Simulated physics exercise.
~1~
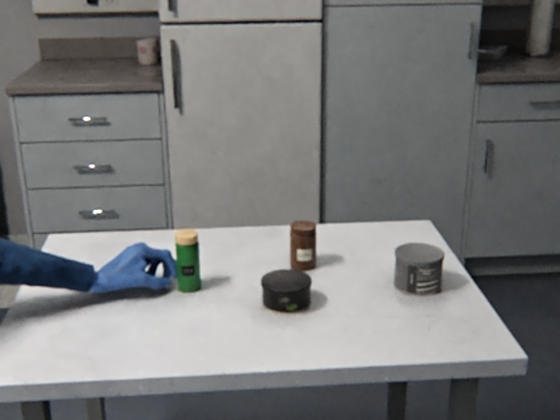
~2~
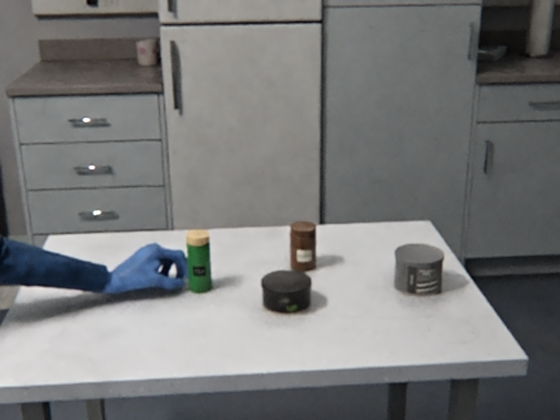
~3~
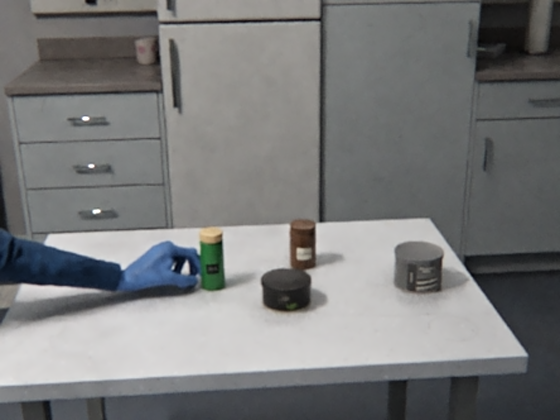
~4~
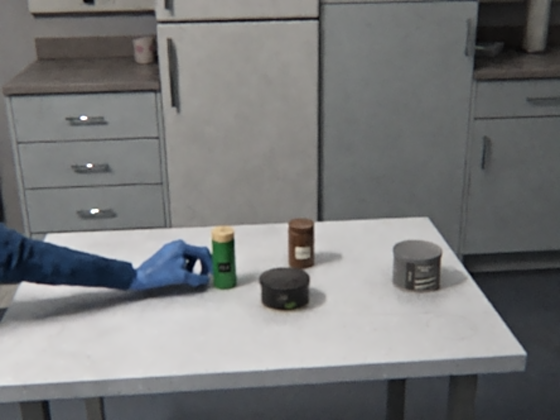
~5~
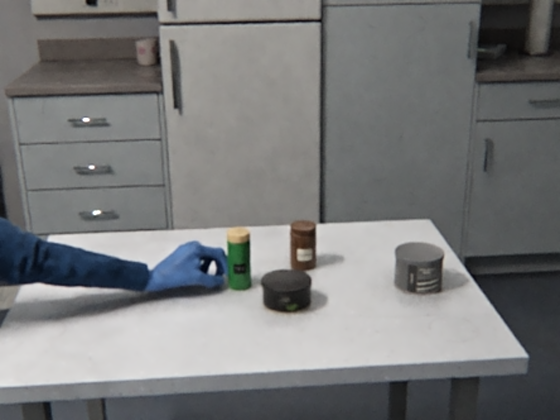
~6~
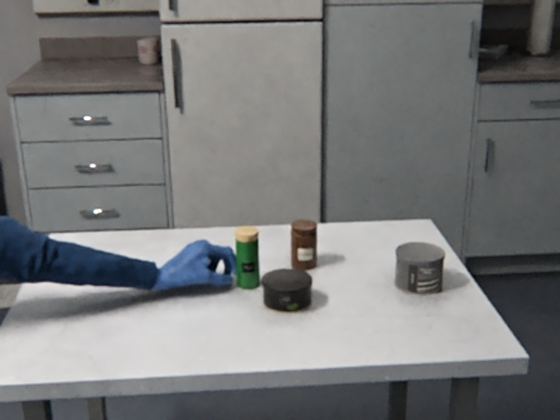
At the start, a blue-gloved hand reaches in from the left beside a green shaker with a pale lid, on a white table that also holds a black tub, a brown jar and a grey tub. The hand moves right, and the shaker slides along with it, staying upright. It shifts about its own width, then continues steadily toward the black tub as the arm extends farther over the table. The other containers stay in their places. At the end, the shaker stands upright just left of the black tub, with the hand still close beside it.
